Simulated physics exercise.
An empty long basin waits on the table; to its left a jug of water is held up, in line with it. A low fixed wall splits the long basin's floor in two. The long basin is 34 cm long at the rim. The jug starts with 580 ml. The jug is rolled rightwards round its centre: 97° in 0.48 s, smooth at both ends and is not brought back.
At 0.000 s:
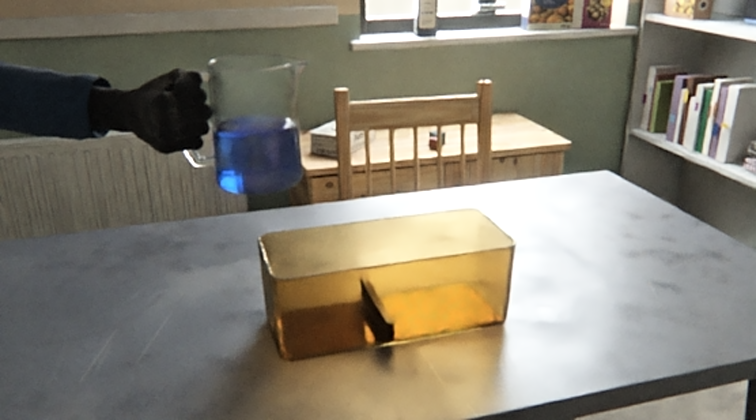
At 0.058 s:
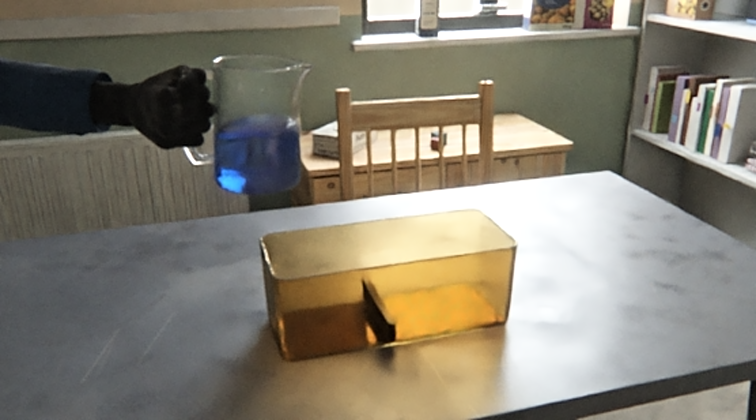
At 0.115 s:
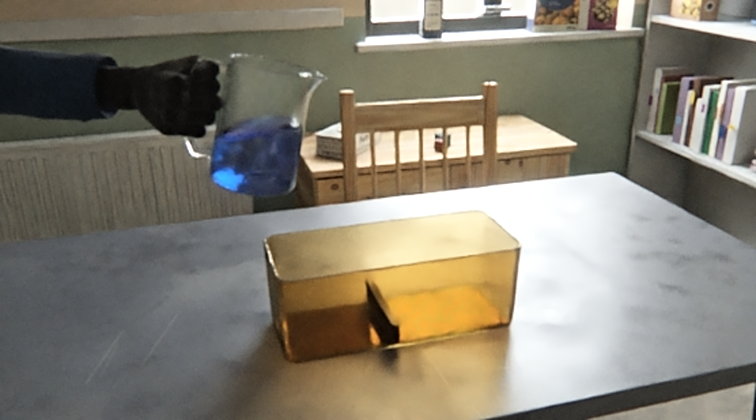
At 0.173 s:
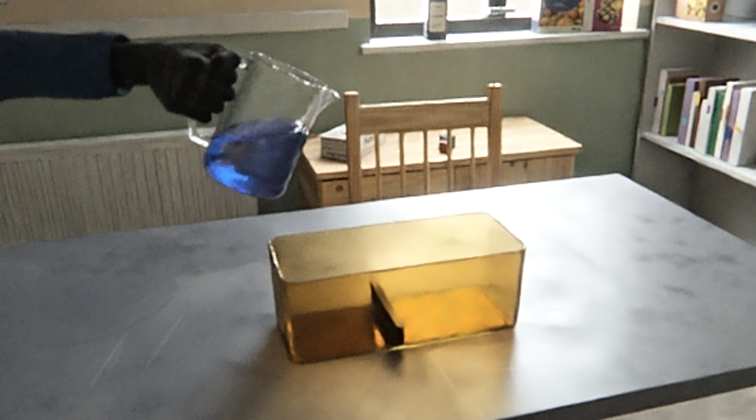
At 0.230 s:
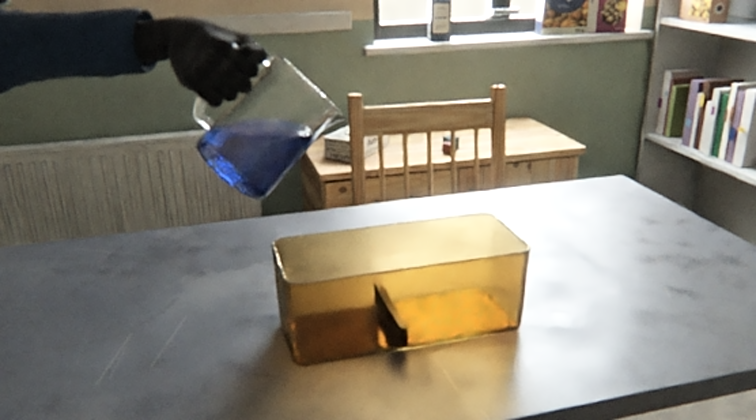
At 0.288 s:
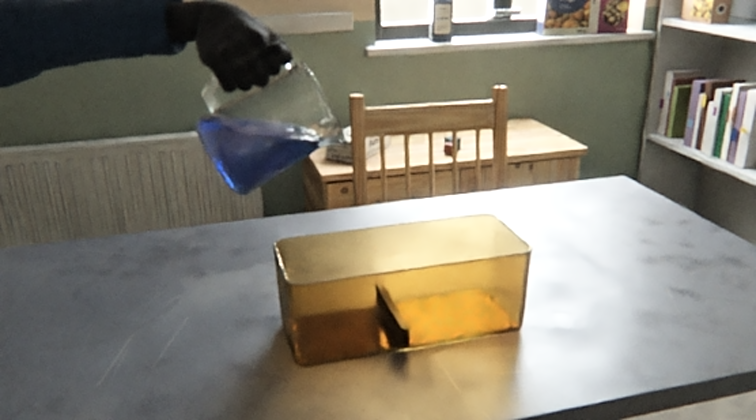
In a room with a bookshelf, a gloved hand holds a jug of blue liquid beside an amber basin, steadily tilting it rightwards.
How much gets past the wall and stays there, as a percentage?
Roughly 69 per cent is past the wall.
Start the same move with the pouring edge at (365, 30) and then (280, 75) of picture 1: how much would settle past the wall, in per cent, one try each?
In turn about 85 and 25 per cent.
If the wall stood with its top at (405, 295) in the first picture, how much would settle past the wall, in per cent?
In that case some 20 per cent.
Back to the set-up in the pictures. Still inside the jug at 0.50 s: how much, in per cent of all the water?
Some 76 per cent.
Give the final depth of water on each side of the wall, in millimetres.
Some 8 mm on the left and 16 mm on the right.
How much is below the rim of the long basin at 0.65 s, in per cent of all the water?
Near 30 in a hundred.
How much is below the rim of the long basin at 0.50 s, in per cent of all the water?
Some 2 per cent.
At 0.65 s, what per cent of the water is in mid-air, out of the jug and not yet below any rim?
Some 30 per cent.
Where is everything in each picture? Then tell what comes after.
In the first picture, it leans 0°; its right rim is at (308, 61); the water meets the walls at (215, 127) and (295, 120); the long basin's rim runs from (264, 258) to (497, 226); the wall's top is at (376, 300).
In the second picture, it leans 3°; its right rim is at (313, 64); the water meets the walls at (217, 129) and (296, 120).
In the third picture, it leans 13°; its right rim is at (325, 76); the water meets the walls at (217, 134) and (300, 120).
In the fourth picture, it leans 28°; its right rim is at (339, 96); the water meets the walls at (214, 137) and (307, 123).
In the fifth picture, it leans 45°; its right rim is at (347, 120); the water meets the walls at (202, 135) and (314, 128).
In the sixth picture, it leans 63°; its right rim is at (346, 144); the water meets the walls at (199, 121) and (323, 134).
Then, 0.50 s in, the tilt is 97° and 77 per cent is still to pour, 2 is left of the wall and 0 right of it.
Then, 0.65 s in, the tilt is 97° and 39 per cent is still to pour, 8 is left of the wall and 23 right of it.
Then, 0.81 s in, the tilt is 97° and 20 per cent is still to pour, 10 is left of the wall and 55 right of it.
Then, 0.98 s in, the tilt is 97° and 10 per cent is still to pour, 15 is left of the wall and 65 right of it.
Finally, 27 per cent lies left of the wall, 69 right of it and 3 outside.
